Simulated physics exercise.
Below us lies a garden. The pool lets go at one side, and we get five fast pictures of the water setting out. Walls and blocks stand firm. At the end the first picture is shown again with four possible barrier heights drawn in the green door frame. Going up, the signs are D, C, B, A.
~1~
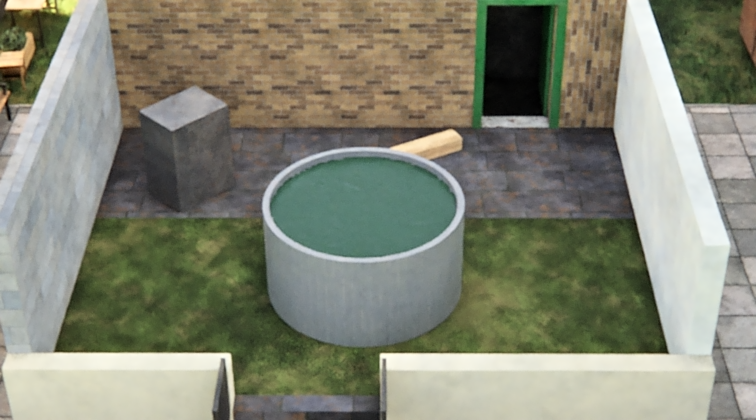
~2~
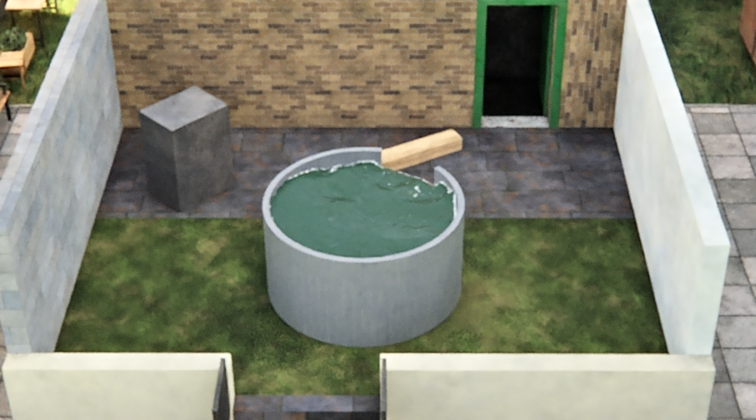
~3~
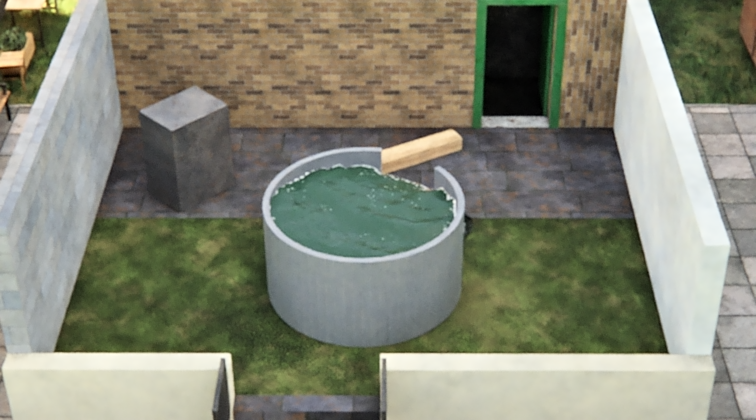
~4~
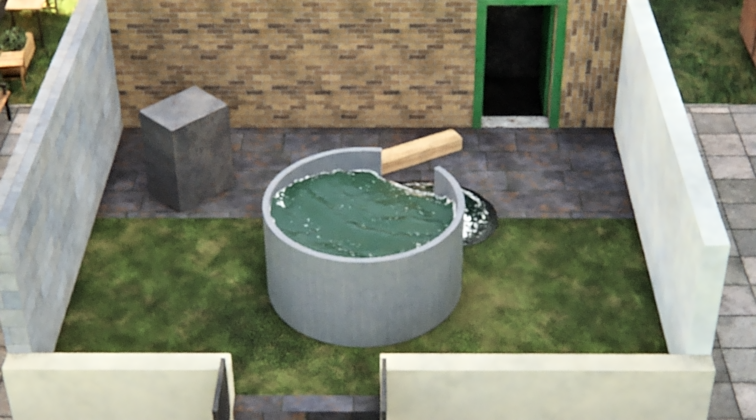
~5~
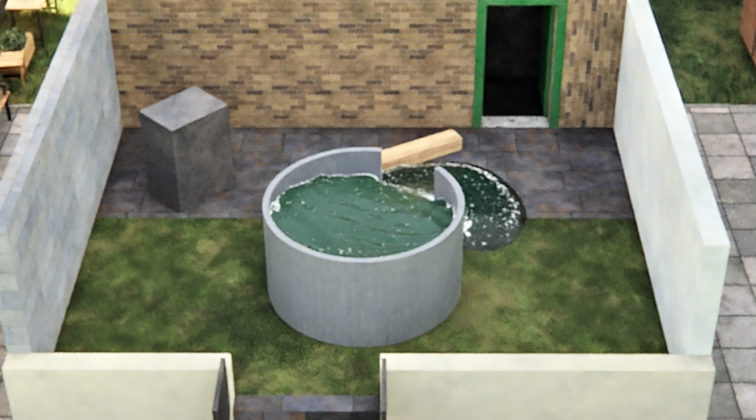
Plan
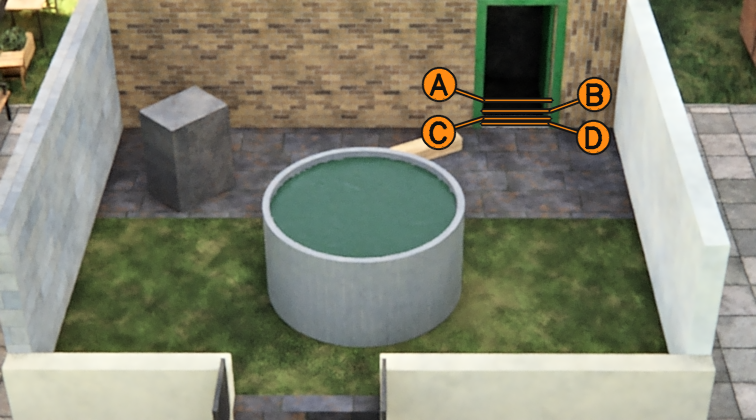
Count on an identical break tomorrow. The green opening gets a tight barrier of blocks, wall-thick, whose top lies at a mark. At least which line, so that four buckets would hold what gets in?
It is A.
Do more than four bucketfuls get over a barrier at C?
Yes.
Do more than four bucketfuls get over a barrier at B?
Yes, that goes wrong.
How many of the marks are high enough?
One of them.
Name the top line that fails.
That would be B.
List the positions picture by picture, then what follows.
Water in the pool at rest, its middle at (364, 207); foot of the green doorway at (515, 127); open gate at (305, 350), in the first picture.
Water covers 1 % of the ground, its front hidden from here, in the second picture.
Water covers 2 % of the ground, its front hidden from here, in the third picture.
Front seen at (488, 228), 5 % of the ground wet, in the fourth picture.
Front seen at (473, 167), 10 % of the ground wet, in the fifth picture.
On the marked copy, A at (517, 100); B at (516, 110); C at (516, 118); D at (515, 123); from the bottom up D, C, B, A.
For line A, a splash gets over, under a bucket.
For line B, about 11 bucketfuls get in.
For line C, dozens of bucketfuls pour in.
For line D, dozens of bucketfuls pour in.
